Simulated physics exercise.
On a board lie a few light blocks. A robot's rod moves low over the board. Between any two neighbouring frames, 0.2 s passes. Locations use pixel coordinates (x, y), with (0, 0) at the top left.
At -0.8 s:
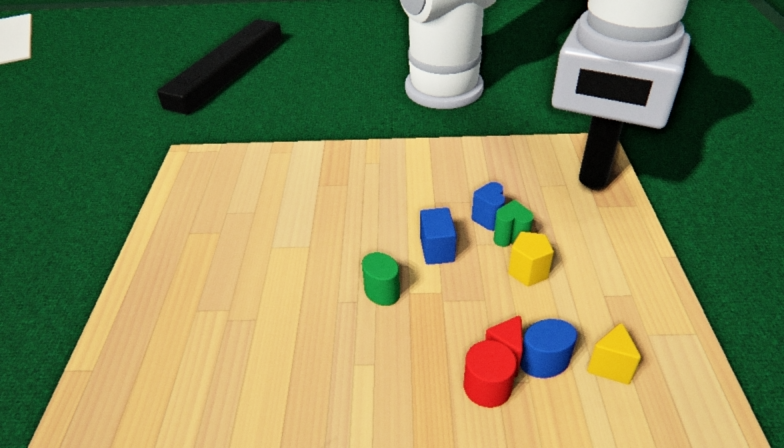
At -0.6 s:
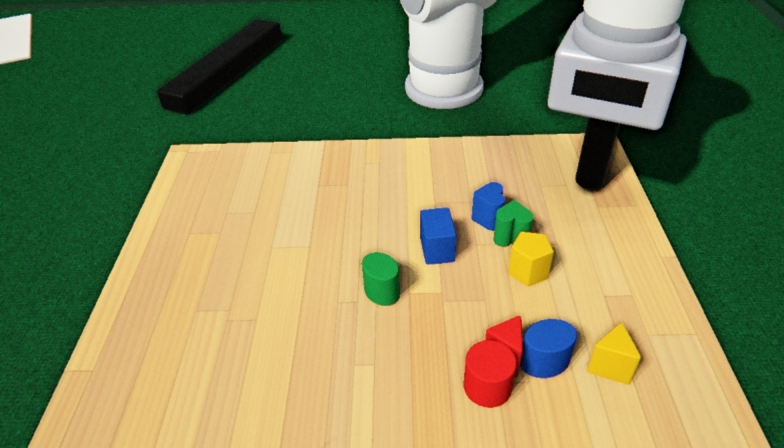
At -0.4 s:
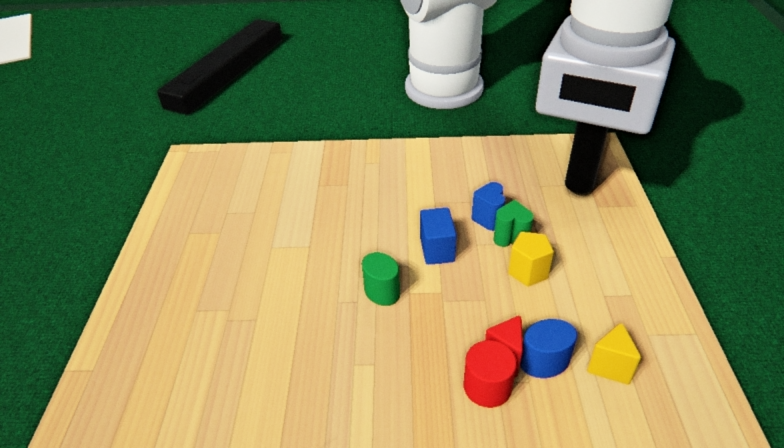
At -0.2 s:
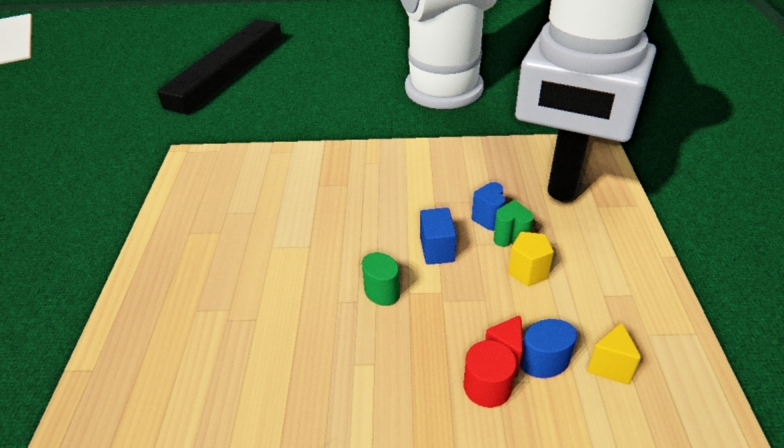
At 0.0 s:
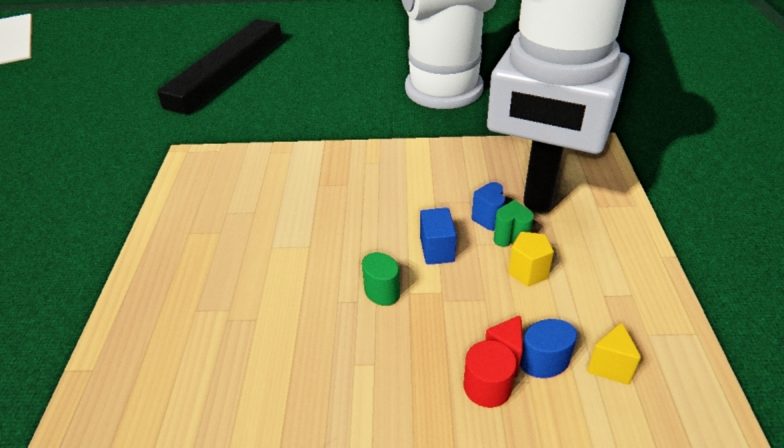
A light wooden board on a green surface is seen from above at an angle, with a white robot arm at the upper right. Blue, green and yellow blocks cluster right of centre, another blue and a green lie to their left, and red, blue and yellow ones sit below. The arm's black rod, barely moving initially, slides left and slightly down towards the cluster, while blocks and camera stay still.
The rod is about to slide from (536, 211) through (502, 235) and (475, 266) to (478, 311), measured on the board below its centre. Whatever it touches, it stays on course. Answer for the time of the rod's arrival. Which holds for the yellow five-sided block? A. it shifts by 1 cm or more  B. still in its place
Answer: B.
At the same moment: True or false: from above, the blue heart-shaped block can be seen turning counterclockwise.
This is false.
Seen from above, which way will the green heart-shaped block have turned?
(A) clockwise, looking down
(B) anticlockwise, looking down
Choice B: Anticlockwise, looking down.
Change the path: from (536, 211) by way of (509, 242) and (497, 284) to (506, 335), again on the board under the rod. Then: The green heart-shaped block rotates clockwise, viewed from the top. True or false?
That claim is true.
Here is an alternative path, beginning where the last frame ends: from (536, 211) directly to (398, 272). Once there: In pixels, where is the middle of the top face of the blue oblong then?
The top centre is at (366, 241).
On the path given first. One third of the way, rod at (502, 227); blue heart-shaped block at (483, 195), turned 45° clockwise; green heart-shaped block at (506, 228), turned 55° anticlockwise.
Two thirds of the way, rod at (475, 260); blue heart-shaped block at (483, 196), turned 50° clockwise; green heart-shaped block at (502, 257), turned 115° anticlockwise.
At the end, rod at (479, 302); blue heart-shaped block at (483, 196), turned 50° clockwise; green heart-shaped block at (512, 269), turned 145° anticlockwise; yellow five-sided block unmoved.
